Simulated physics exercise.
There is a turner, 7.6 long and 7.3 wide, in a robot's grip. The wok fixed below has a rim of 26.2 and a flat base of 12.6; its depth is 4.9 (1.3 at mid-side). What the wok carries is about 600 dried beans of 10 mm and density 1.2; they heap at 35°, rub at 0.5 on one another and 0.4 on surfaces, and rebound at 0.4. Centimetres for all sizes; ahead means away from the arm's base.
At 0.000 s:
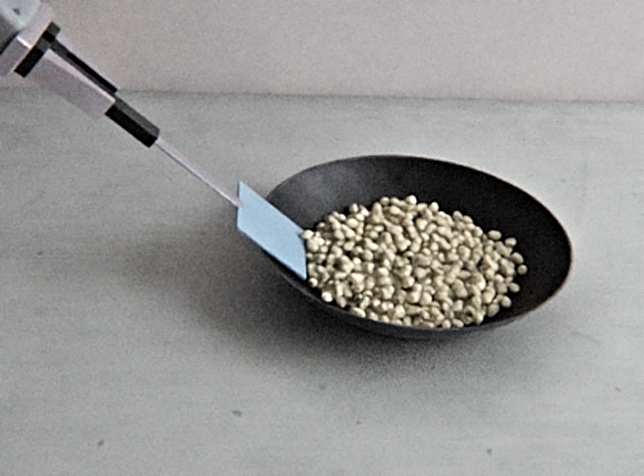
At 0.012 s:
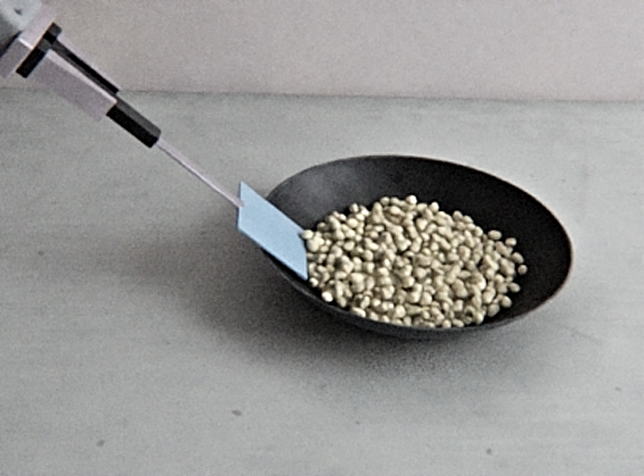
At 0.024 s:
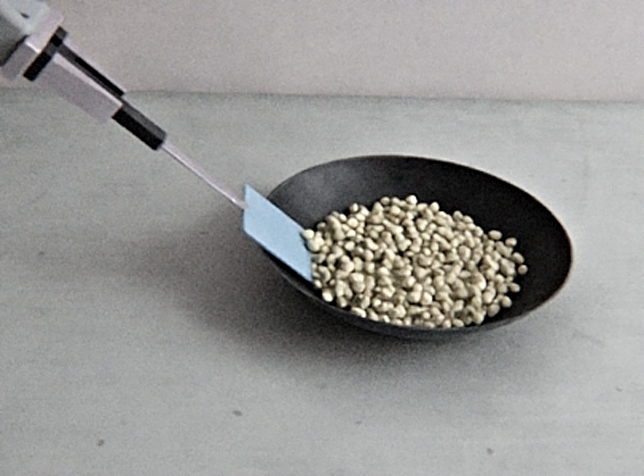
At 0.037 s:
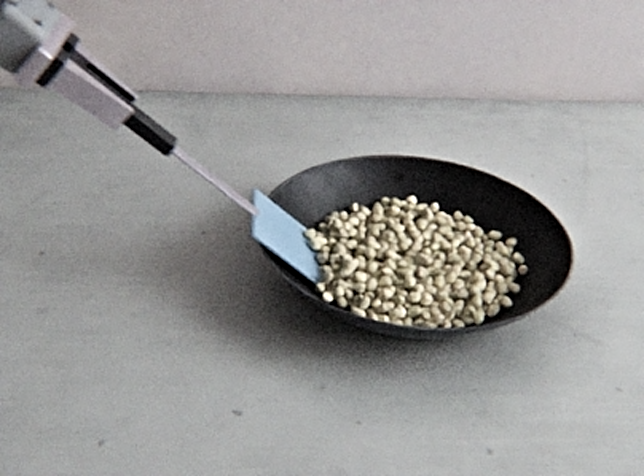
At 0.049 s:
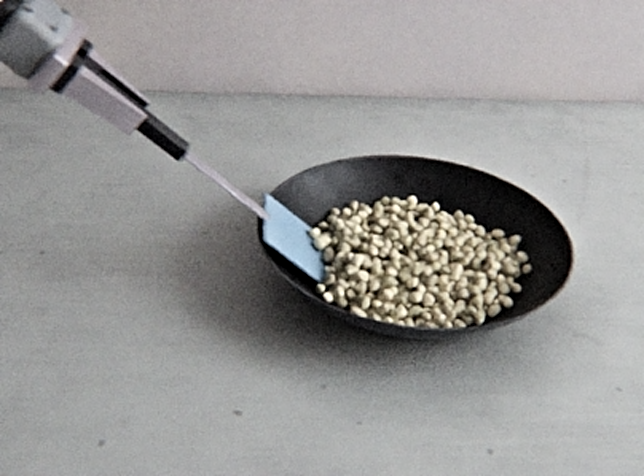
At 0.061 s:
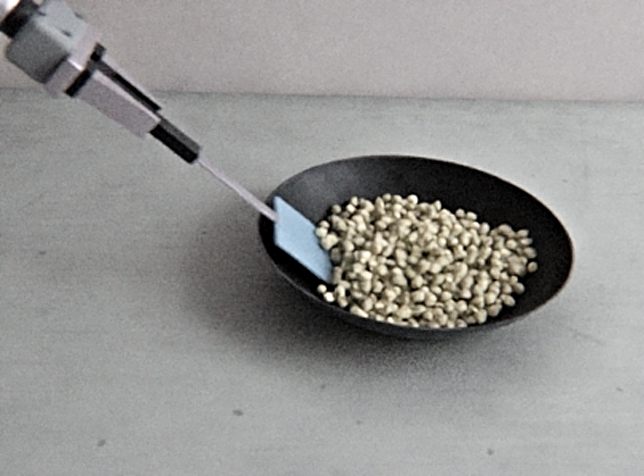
A robotic arm holding a light blue turner starts with the blade against the left side of a heap of pale, bean-like pieces in a dark wok. The blade slides slightly right and down into the wok, nudging the heap a little to the right while the wok stays still.
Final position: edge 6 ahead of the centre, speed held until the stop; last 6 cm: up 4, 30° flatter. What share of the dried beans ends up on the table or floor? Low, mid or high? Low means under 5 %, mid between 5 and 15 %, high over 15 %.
Low.
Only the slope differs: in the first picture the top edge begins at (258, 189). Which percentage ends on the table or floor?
About 0%.
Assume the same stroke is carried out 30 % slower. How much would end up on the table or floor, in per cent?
Around 0 per cent would finish on the table or floor.
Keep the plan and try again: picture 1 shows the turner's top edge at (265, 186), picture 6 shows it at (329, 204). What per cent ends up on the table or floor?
15 %.
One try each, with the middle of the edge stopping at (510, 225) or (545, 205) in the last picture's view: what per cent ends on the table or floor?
Estimates, in order: 10 % and 25 %.
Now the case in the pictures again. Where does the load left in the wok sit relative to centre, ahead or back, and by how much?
Forward offset: Roughly 4.5 cm.
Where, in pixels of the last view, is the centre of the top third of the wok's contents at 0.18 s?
Centre: Roughly (489, 241) in the last picture.
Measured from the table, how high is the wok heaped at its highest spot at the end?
Some 6.0 cm above the table.
By 0.12 s, sloping 42°, highest piece 6 above the table; 605 in the wok.
By 0.18 s, sloping 30°, highest piece 6 above the table; 603 in the wok, 2 on the blade or in flight.
By 0.41 s, sloping 12°, highest piece 6 above the table; 598 in the wok, 6 on the table or floor, 1 on the blade or in flight.
By 1.46 s, sloping 12°, highest piece 6 above the table; 598 in the wok, 7 on the table or floor.
Final count, 598 in the wok, 7 on the table or floor. That is 1 % on the table or floor.
